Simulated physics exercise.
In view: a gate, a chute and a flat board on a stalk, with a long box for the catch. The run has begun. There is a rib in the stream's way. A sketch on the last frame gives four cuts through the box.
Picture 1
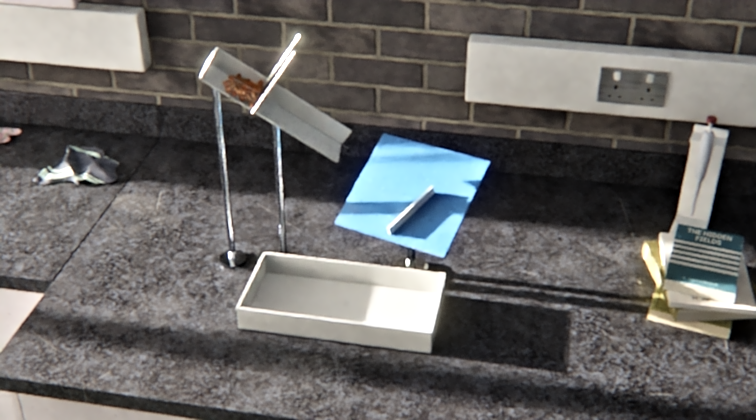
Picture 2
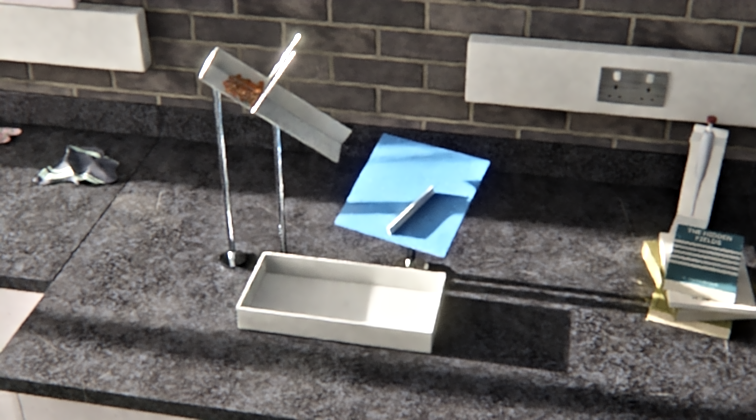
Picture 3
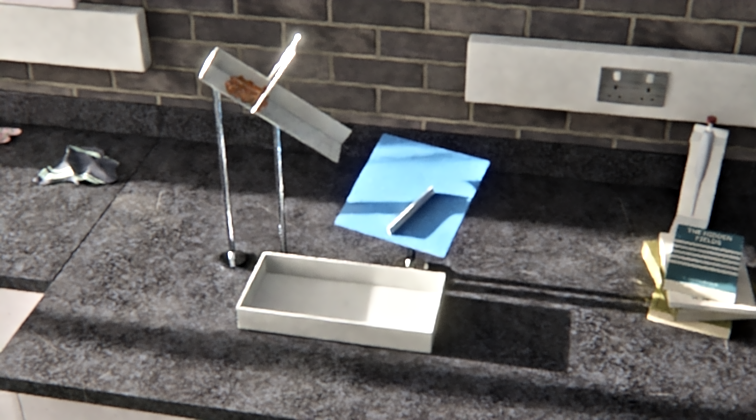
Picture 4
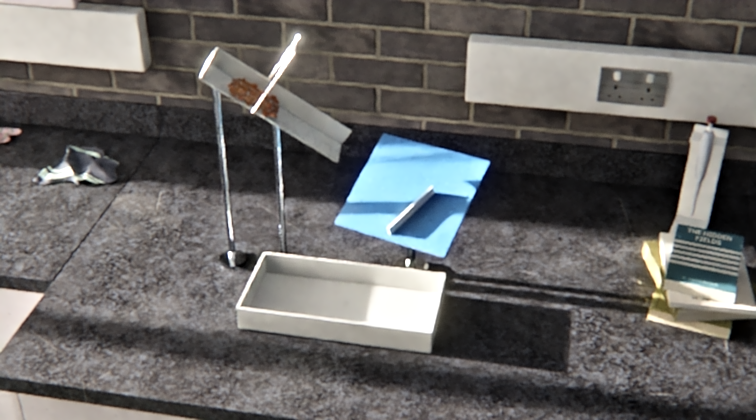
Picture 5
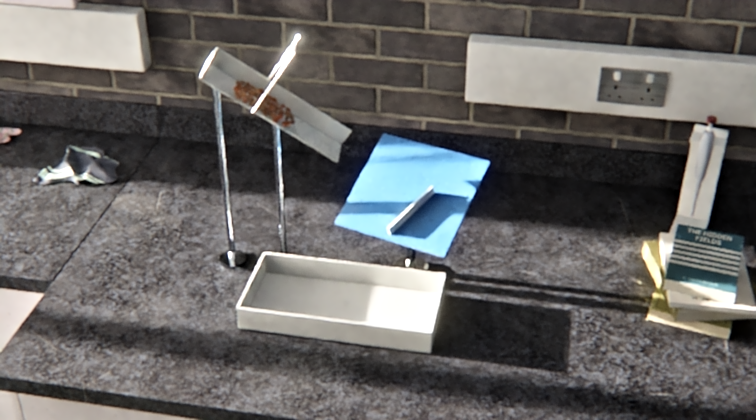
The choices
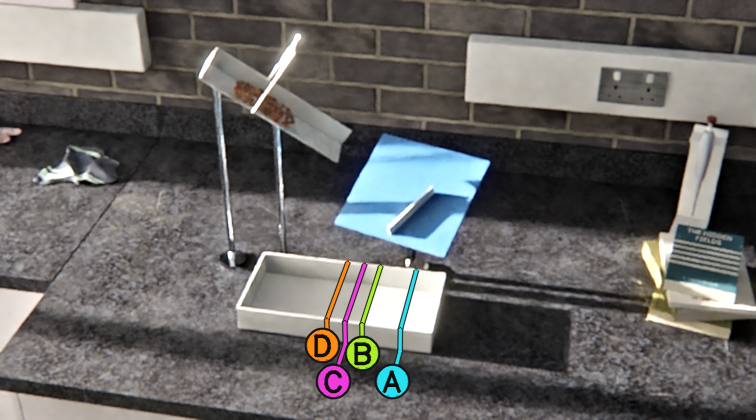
To begin with, a clump of small brown bits sits near the top of a sloping pale chute, above a tilted blue board with a raised rib and an empty cream box. The bits then slide slowly down the chute, passing beneath the bright upright gate and spreading out along the channel.
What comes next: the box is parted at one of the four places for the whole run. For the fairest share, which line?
Line C.
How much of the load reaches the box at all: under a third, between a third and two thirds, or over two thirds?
Over two thirds.
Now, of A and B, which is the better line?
The answer is B.
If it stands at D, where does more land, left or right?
Right.
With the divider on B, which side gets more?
Left.
On the marked copy, line A crosses the front rim at (400, 328); line B crosses the front rim at (362, 323); line C crosses the front rim at (345, 321); line D crosses the front rim at (326, 319).
If A is chosen, of what is caught, nearly all on the left of the divider, a stray few on the right.
If B is chosen, of what is caught, most on the left of the divider, about a quarter on the right.
If C is chosen, of what is caught, about a third on the left of the divider, about two thirds on the right.
If D is chosen, of what is caught, a small part on the left of the divider, nearly all on the right.
